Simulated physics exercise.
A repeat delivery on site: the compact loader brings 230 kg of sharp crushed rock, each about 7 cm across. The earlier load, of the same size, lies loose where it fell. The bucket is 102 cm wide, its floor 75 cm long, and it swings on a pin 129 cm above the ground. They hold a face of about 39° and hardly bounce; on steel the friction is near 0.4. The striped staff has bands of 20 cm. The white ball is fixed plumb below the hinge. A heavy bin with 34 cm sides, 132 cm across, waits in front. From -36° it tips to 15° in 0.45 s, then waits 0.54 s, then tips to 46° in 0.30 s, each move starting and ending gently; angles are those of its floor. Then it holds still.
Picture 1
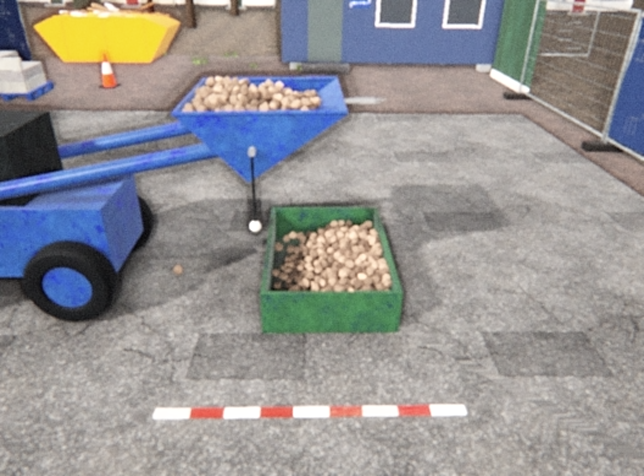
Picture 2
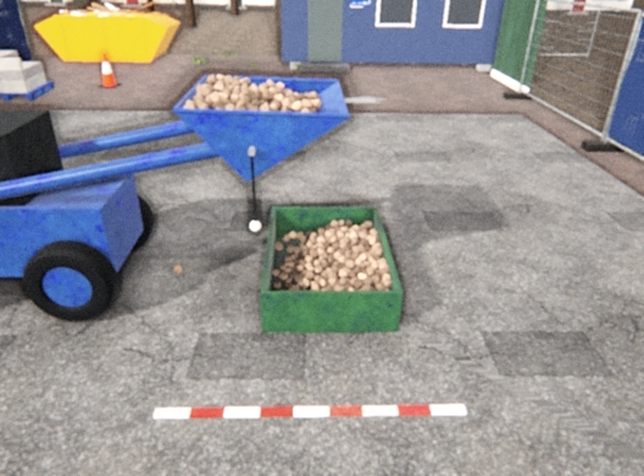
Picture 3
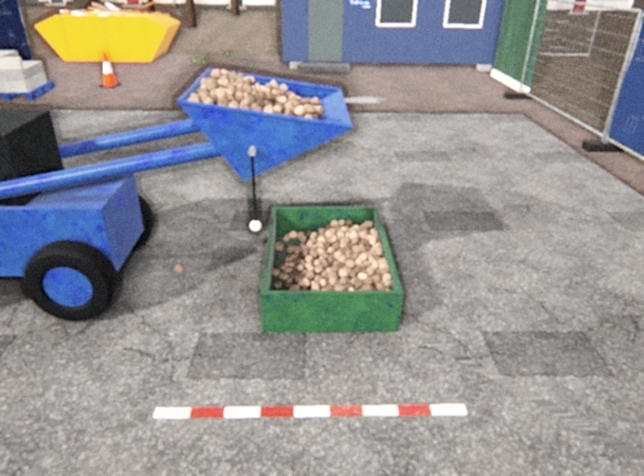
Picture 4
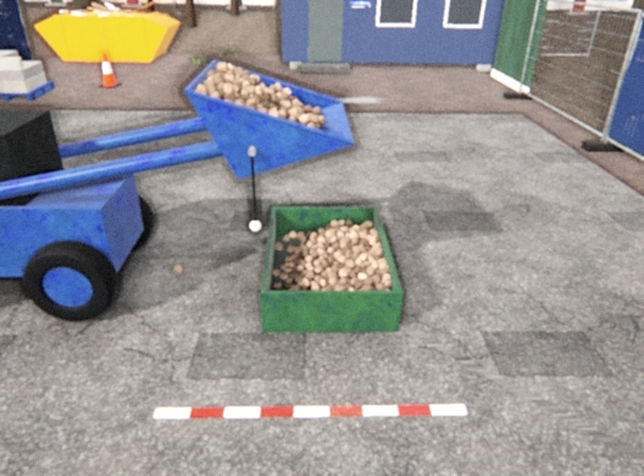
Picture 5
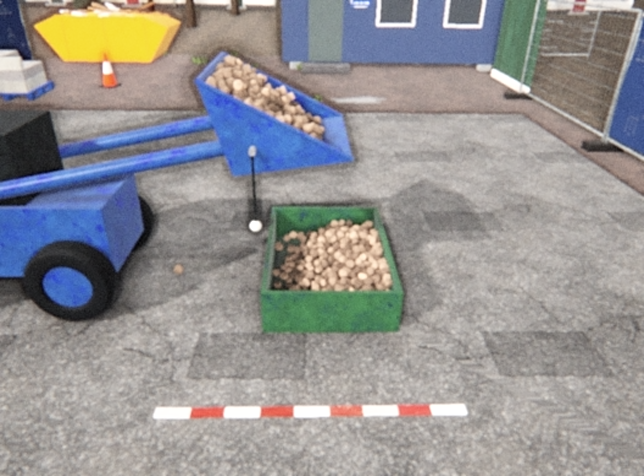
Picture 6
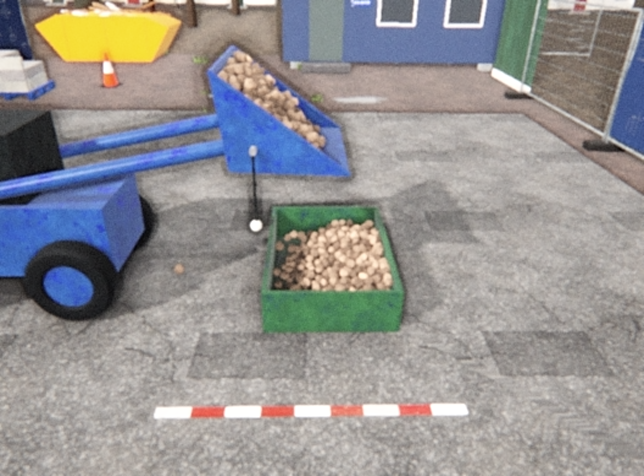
In a paved yard seen from the front and slightly above, a blue cabin, a yellow skip, an orange cone and wire fencing stand at the back. A blue loader at left holds a bucket of pale brown stones above and behind a green bin of similar stones, with a red-and-white staff in front. The bucket tilts steadily, its right edge lowering and left side rising, while the camera stays still.
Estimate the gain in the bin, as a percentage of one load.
Close to 95 parts in a hundred.
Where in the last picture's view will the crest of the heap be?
Near (353, 233).
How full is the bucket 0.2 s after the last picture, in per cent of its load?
Roughly 100 per cent is still inside.
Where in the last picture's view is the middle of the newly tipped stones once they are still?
Near (338, 252).
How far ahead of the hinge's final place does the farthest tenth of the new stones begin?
About 90 cm.
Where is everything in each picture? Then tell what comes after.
In the first picture, the bucket is at -36°, its lip at (347, 112); the top of the load is at (231, 85). The earlier load is highest near (358, 250), 30 cm above ground level, 100 % in the bin.
In the second picture, lip at (349, 116), floor tilted -34°, highest stones at (227, 85).
In the third picture, lip at (352, 127), floor tilted -27°, highest stones at (221, 79).
In the fourth picture, lip at (353, 143), floor tilted -18°, highest stones at (222, 72).
In the fifth picture, lip at (352, 160), floor tilted -8°, highest stones at (228, 66).
In the sixth picture, lip at (349, 175), floor tilted 2°, highest stones at (238, 61).
Then, 0.1 s after the last picture the floor is at 13°; in per cent of one load, 100 in the bucket, 100 in the bin; the foremost stones are at (380, 264).
Then, 0.2 s after the last picture the floor is at 15°; in per cent of one load, 100 in the bucket, 100 in the bin; the foremost stones are at (380, 264).
Then, 1.4 s after the last picture the floor is at 46°; in per cent of one load, 6 in the bucket, 190 in the bin, 4 beside or beyond the bin; the foremost stones are at (448, 274).
Then, 3.9 s after the last picture the floor is at 46°; in per cent of one load, 0 in the bucket, 194 in the bin, 5 beside or beyond the bin; the foremost stones are at (449, 268). Net gain in the bin, 95.
